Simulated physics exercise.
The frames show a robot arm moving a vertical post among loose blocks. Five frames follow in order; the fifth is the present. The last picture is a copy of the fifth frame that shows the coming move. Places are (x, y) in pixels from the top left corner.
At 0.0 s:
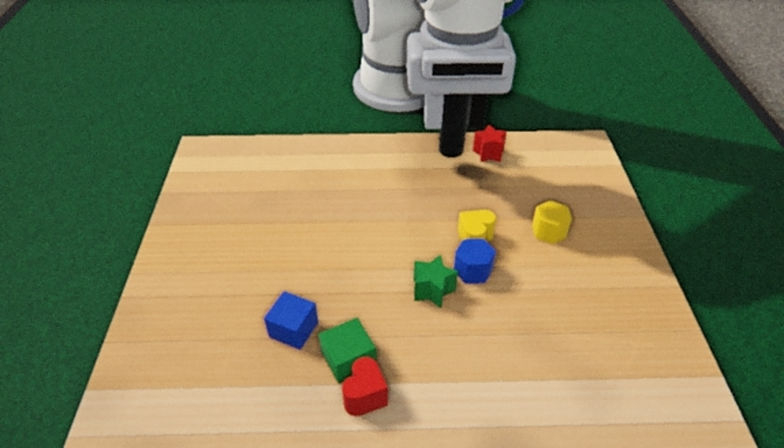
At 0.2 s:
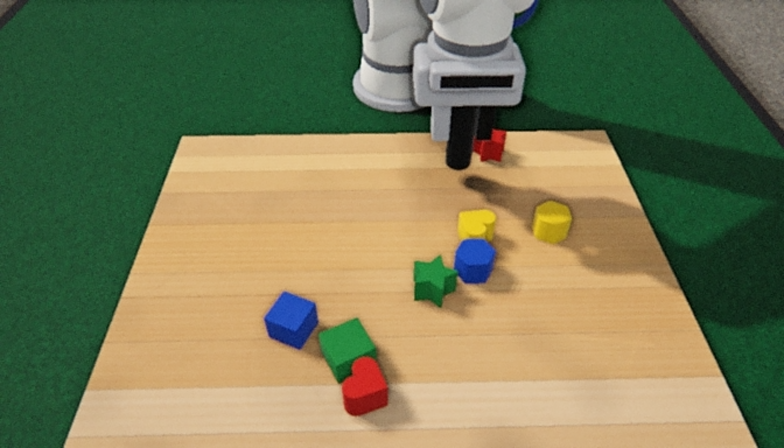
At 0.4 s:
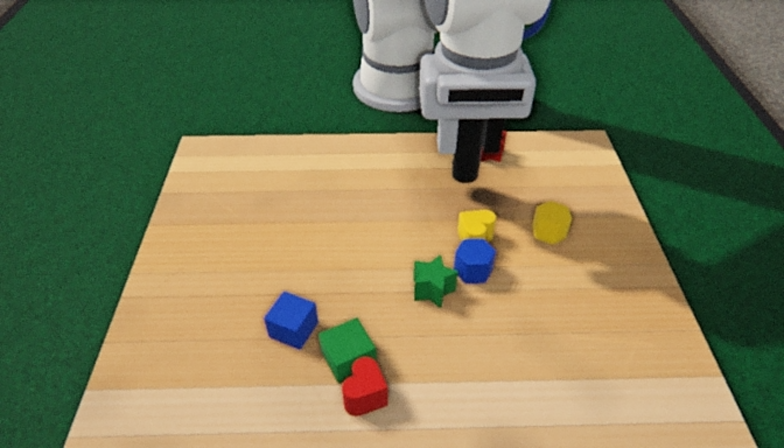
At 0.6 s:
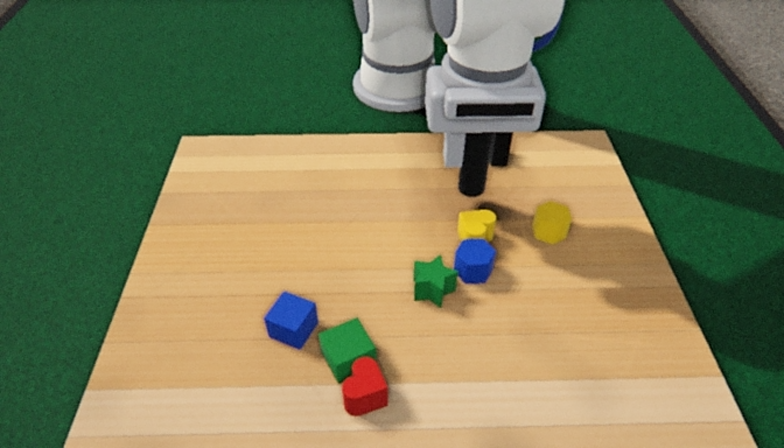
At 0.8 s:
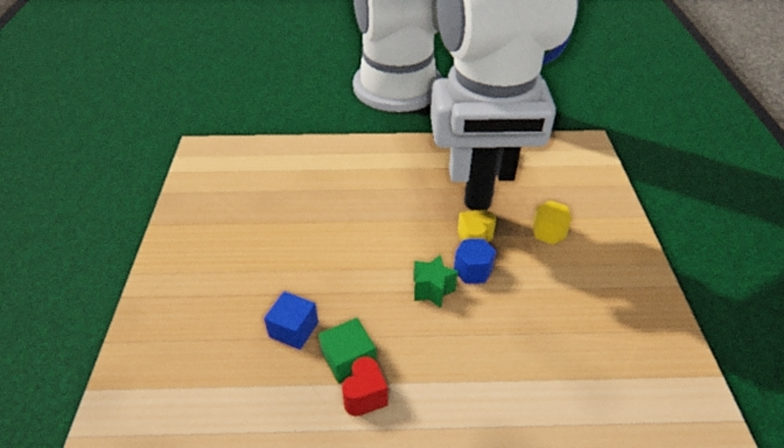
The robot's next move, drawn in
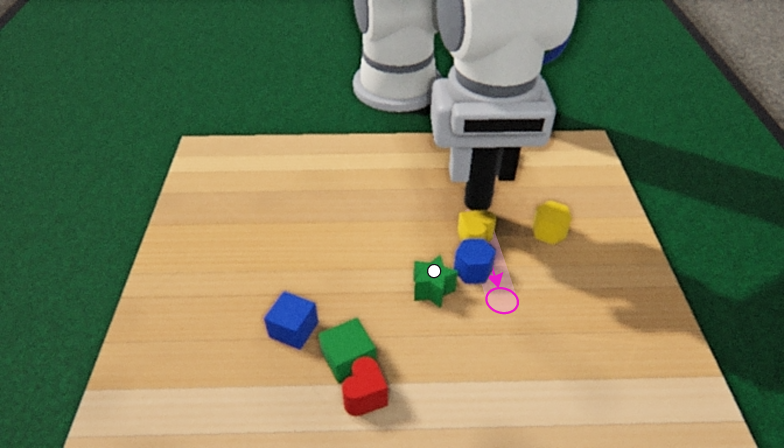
We see a robot arm lower its black vertical post a short way down and slightly right across a wooden board, passing in front of a red block and nearing a yellow heart, while the scattered coloured blocks stay still.
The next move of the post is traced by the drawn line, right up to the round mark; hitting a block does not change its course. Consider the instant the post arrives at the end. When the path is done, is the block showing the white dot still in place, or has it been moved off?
The block showing the white dot will be pushed away from where it stands.
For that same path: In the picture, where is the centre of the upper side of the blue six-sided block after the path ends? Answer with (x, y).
When the path ends, it will be at (459, 304).
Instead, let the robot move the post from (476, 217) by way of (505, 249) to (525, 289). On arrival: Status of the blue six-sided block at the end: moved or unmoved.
By the time the path is finished, it has moved at least a centimetre.
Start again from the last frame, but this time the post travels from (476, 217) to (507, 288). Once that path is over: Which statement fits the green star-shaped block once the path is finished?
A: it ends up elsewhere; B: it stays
The correct letter is A.
The drawn path runs straight from (476, 217) to (502, 300); the dot is on the green star-shaped block.
What follows on the original path. One third of the way, post (486, 230); green star-shaped block (433, 274), turned 20° clockwise; blue six-sided block (471, 272); yellow heart (478, 243), turned 35° clockwise.
Two thirds of the way, post (496, 257); green star-shaped block (430, 280), turned 60° clockwise; blue six-sided block (465, 295); yellow heart (478, 269), turned 60° clockwise.
At the end, post (505, 287); green star-shaped block (426, 281), turned 60° clockwise; blue six-sided block (459, 304), turned 15° anticlockwise; yellow heart (472, 279), turned 90° clockwise; yellow six-sided block not moved.
